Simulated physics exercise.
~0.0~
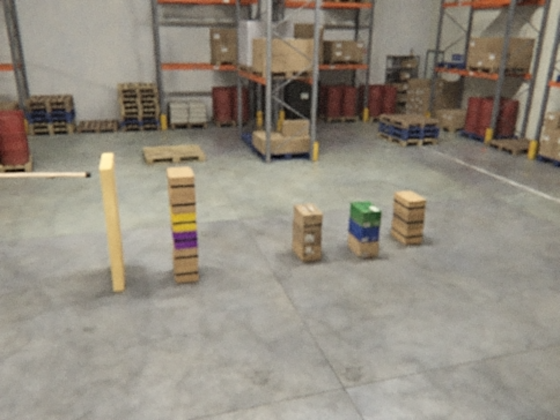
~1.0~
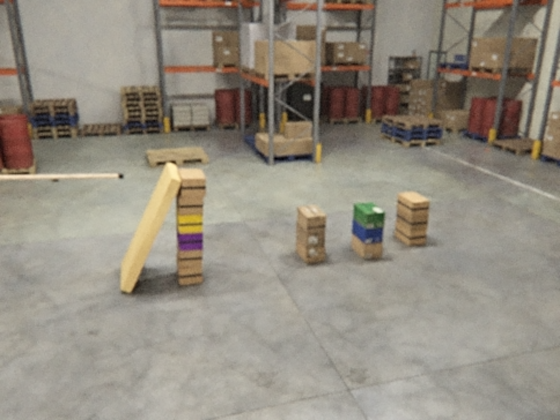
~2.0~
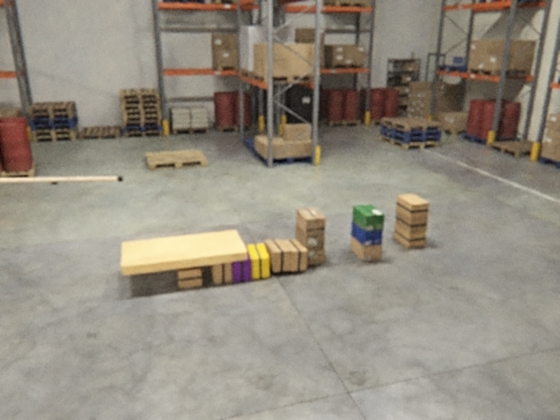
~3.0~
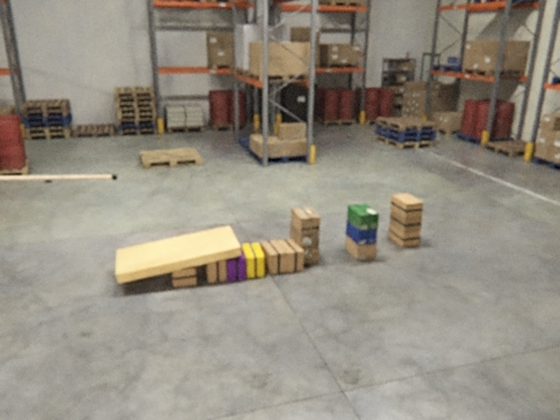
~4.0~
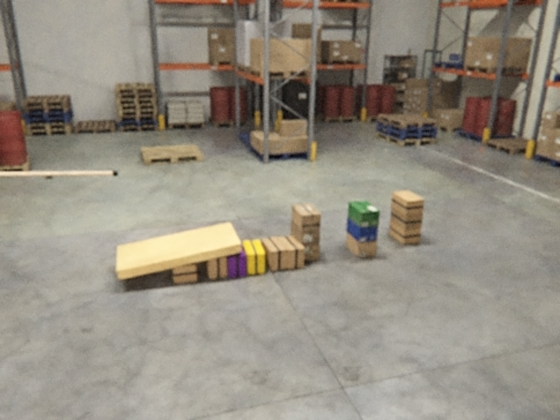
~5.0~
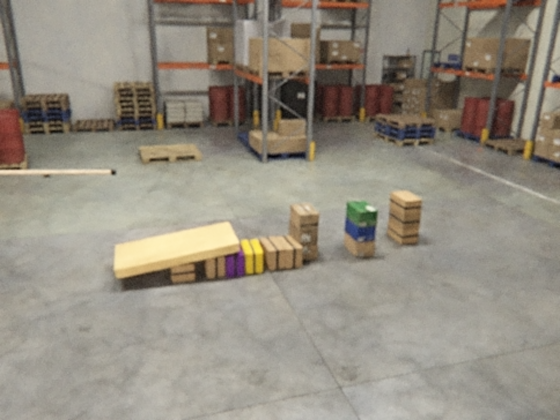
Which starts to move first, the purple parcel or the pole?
The pole starts first, moving to the right while the purple parcel is still in its place in the column.
